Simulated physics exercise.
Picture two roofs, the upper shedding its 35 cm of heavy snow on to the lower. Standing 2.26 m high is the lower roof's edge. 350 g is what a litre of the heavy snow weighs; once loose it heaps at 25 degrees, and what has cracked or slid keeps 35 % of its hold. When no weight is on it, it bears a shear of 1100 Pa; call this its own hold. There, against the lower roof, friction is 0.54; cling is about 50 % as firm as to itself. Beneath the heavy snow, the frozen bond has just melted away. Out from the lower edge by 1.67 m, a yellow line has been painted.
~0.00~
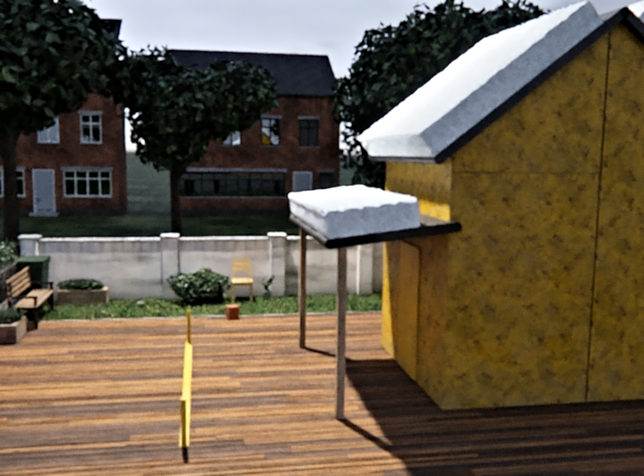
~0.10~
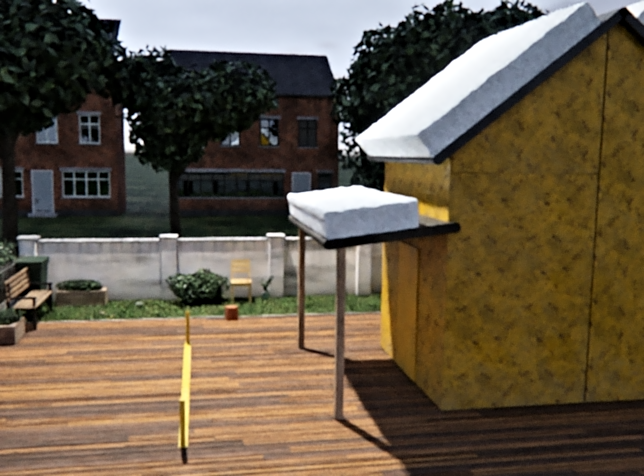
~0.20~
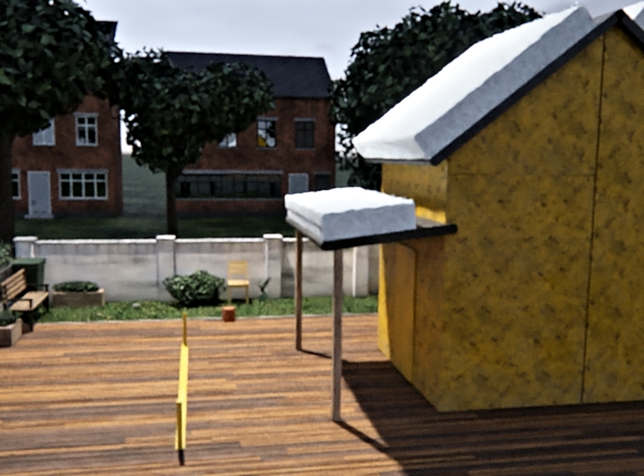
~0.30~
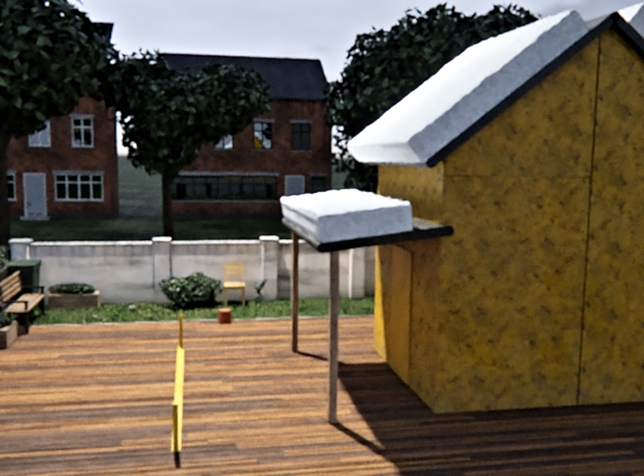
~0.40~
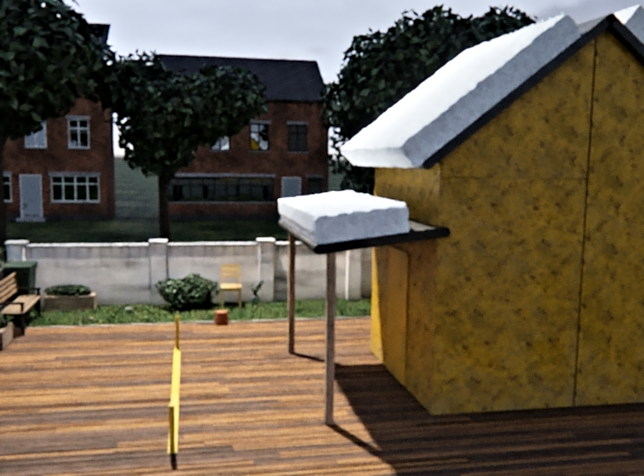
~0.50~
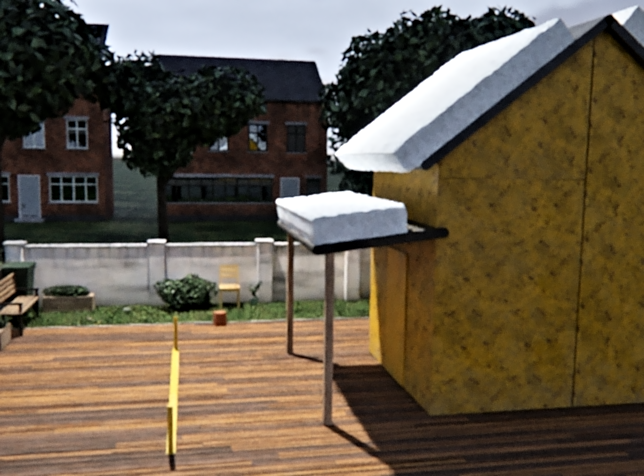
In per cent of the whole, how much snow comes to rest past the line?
0 %.
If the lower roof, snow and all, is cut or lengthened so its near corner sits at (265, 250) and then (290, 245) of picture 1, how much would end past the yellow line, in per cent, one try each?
I'd expect around 0 percent the first time and around 0 percent the second.
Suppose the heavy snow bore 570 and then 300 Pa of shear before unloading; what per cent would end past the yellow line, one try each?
First try roughly 12 per cent, second try roughly 25 per cent.
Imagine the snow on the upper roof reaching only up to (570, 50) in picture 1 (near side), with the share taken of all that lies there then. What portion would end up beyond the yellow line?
I'd put it at around 1 percent.
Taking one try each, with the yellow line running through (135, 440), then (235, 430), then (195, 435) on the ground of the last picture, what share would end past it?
In turn about 0 %, 14 %, 4 %.
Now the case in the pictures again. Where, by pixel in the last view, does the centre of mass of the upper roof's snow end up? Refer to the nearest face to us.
I'd put it at around pixel (311, 307).
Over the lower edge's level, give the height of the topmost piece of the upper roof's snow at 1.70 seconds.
It sits some 1.7 m above the lower edge at that time.
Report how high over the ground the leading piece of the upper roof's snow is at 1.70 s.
Roughly 2.4 m.
After 1.05 s, none is below the lower edge and 0 % is past the line.
After 1.70 s, none is below the lower edge and 0 % is past the line.
After 2.35 s, 16 % is below the lower edge and 0 % is past the line.
After 3.00 s, 41 % is below the lower edge and 0 % is past the line.
After 5.30 s, at the end, 43 % is below the lower edge and 0 % is past the line.
